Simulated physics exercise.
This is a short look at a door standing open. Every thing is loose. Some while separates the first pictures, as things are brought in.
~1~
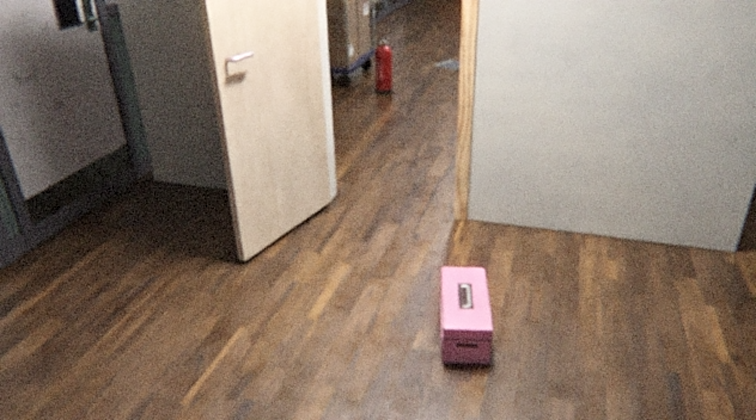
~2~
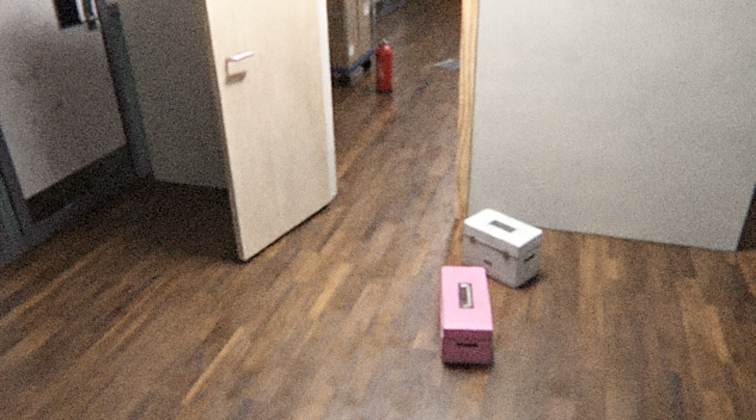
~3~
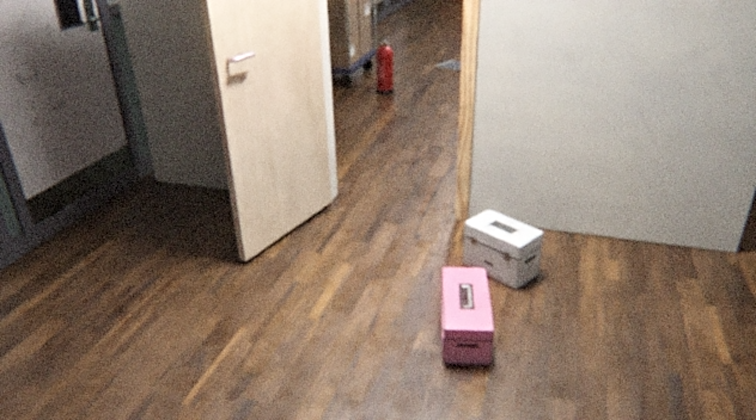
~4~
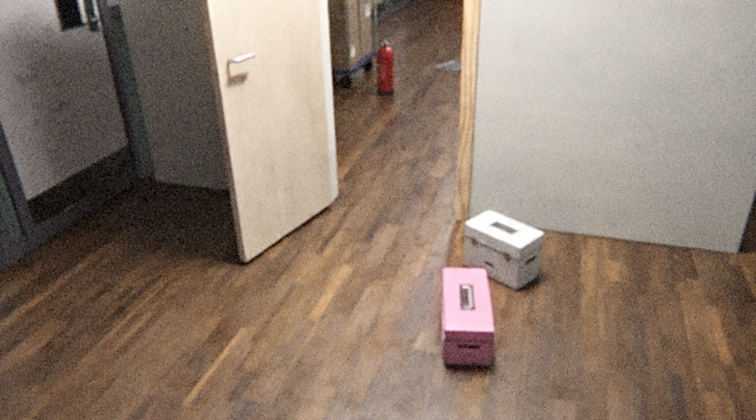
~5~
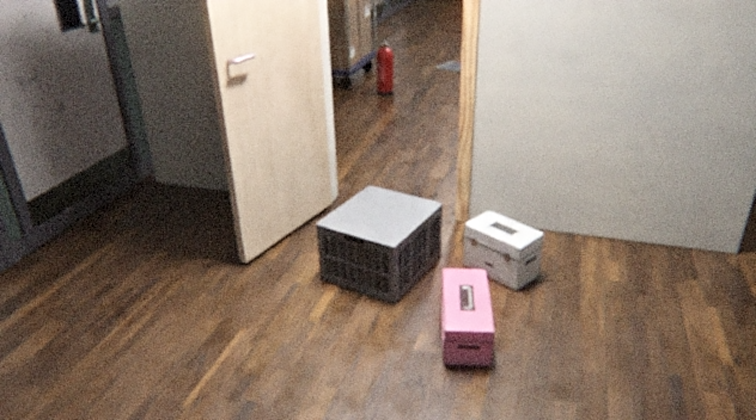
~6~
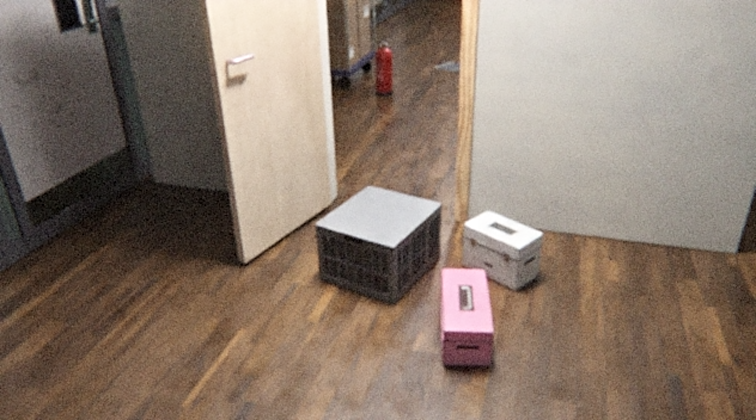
A pink toolbox sits alone on the wooden floor near a wide-open door, then a white toolbox appears just behind it, by the wall. Later a grey chest appears to their left, in front of the doorway. The door stays still, and nobody is seen placing anything.
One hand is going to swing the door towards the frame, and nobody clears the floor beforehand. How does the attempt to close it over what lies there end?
The door does not make it to the frame.
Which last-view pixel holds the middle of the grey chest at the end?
The object ends up somewhere near (415, 243).
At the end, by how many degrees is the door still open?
Angle: About 55°.
Then, 0.70 s after the last picture, door at 84°.
Then, 1.10 s after the last picture, door at 66°; grey chest slid a little near (391, 242).
Then, 1.50 s after the last picture, door at 58°; grey chest slid a little near (409, 243).
At rest, door at 55°; moved from the start, grey chest; the other 2 in place. Seen from the same camera at the end, grey chest near (415, 243).
